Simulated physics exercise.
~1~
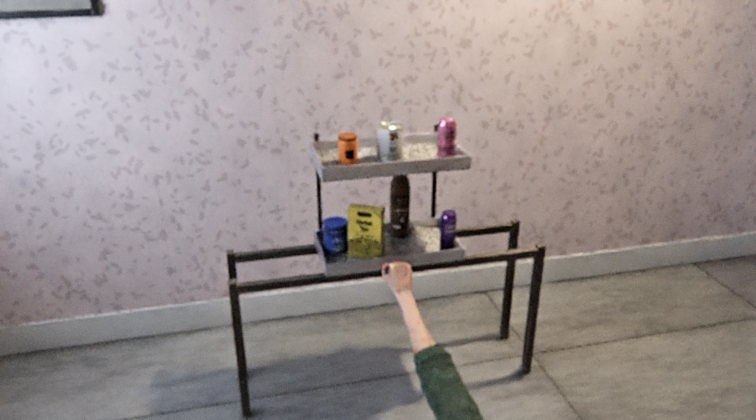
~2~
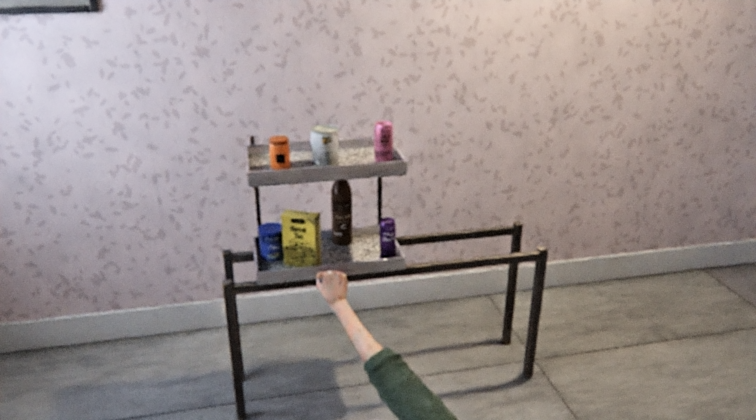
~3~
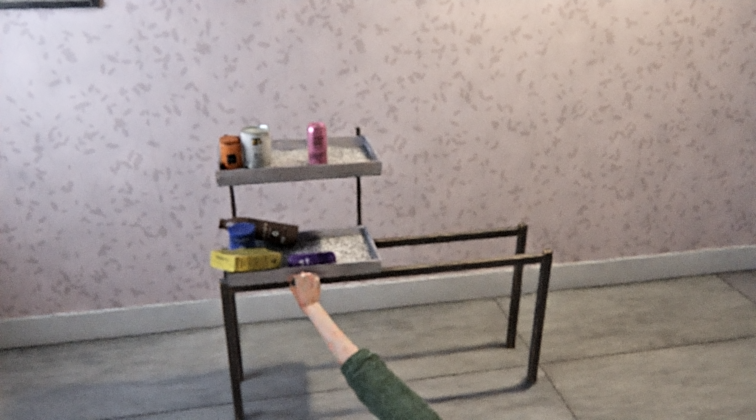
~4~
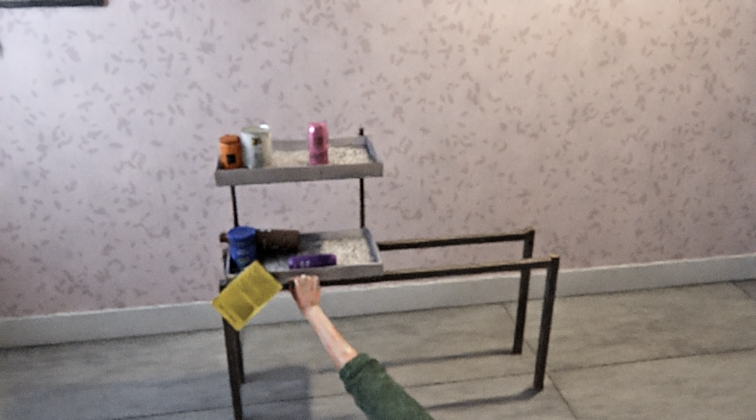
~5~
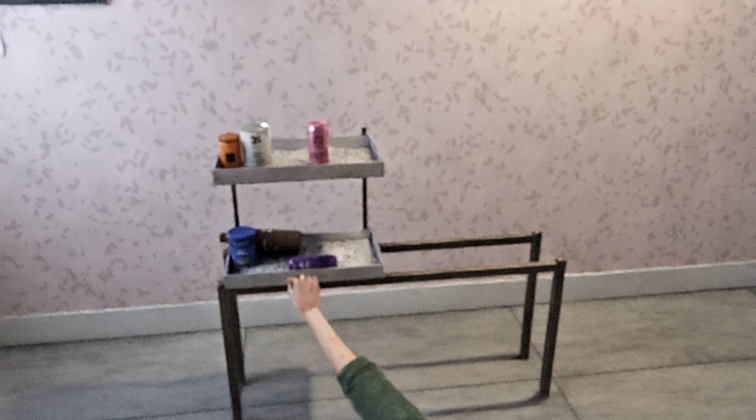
A hand slides a two-tiered shelf left, toppling several items, and a yellow packet falls off.
